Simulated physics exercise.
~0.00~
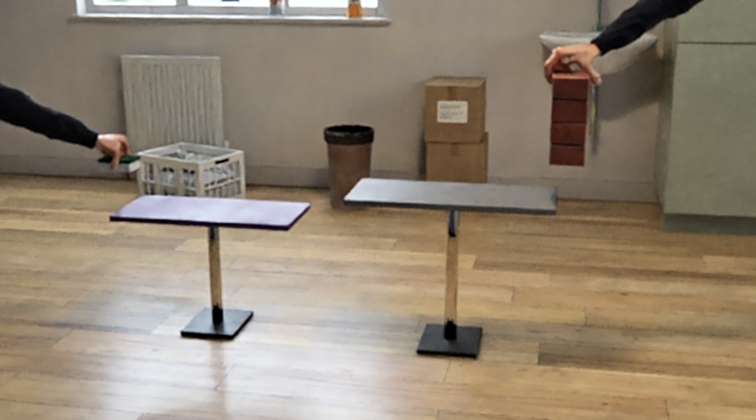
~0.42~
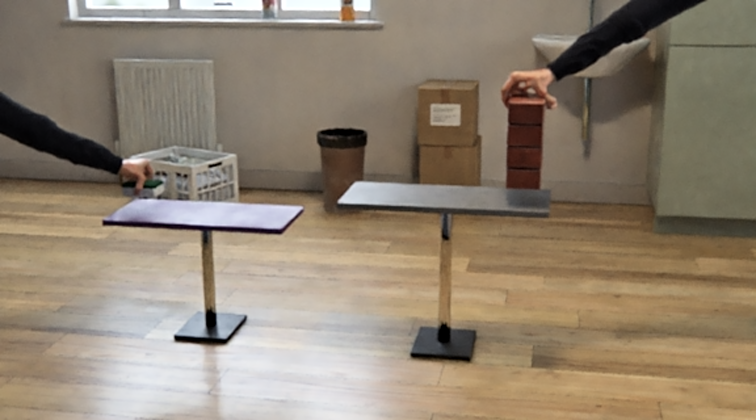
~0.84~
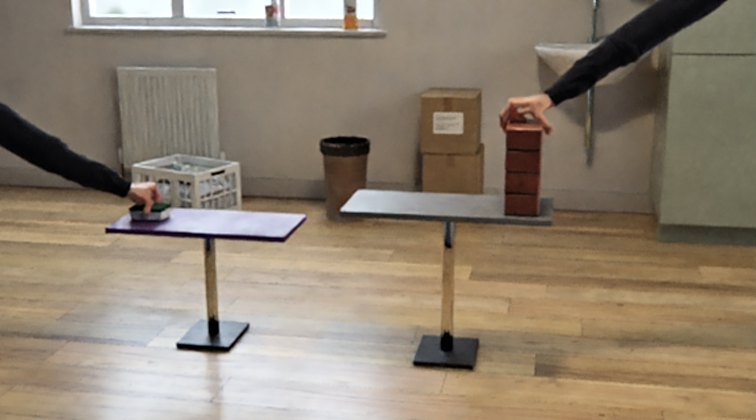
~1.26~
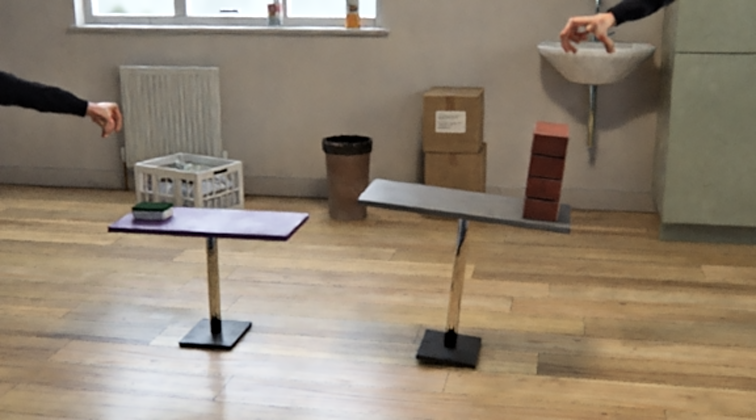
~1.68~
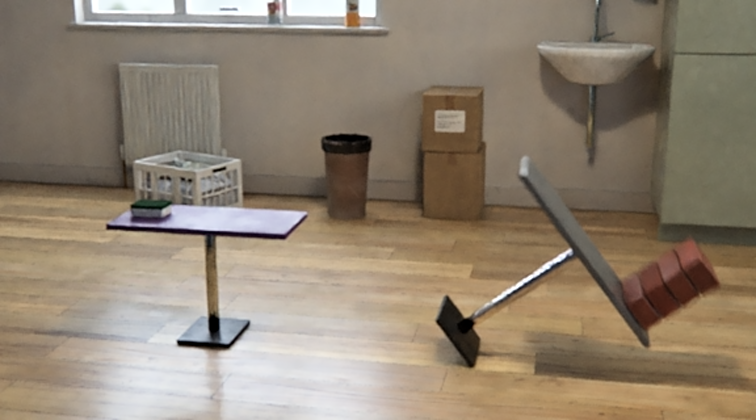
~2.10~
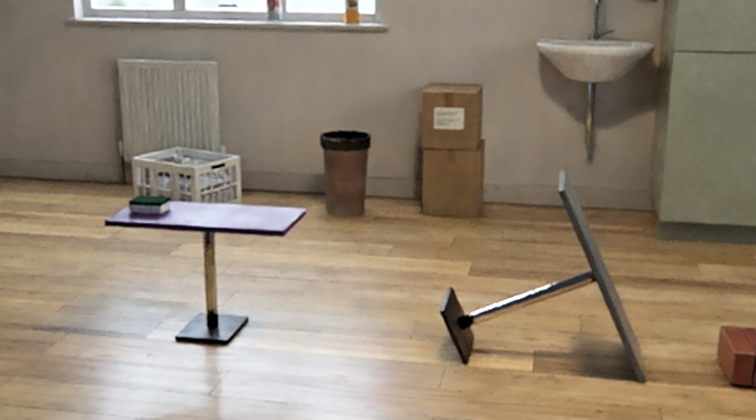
In a room, hands set bricks and a sponge on two tables; the grey one topples right.
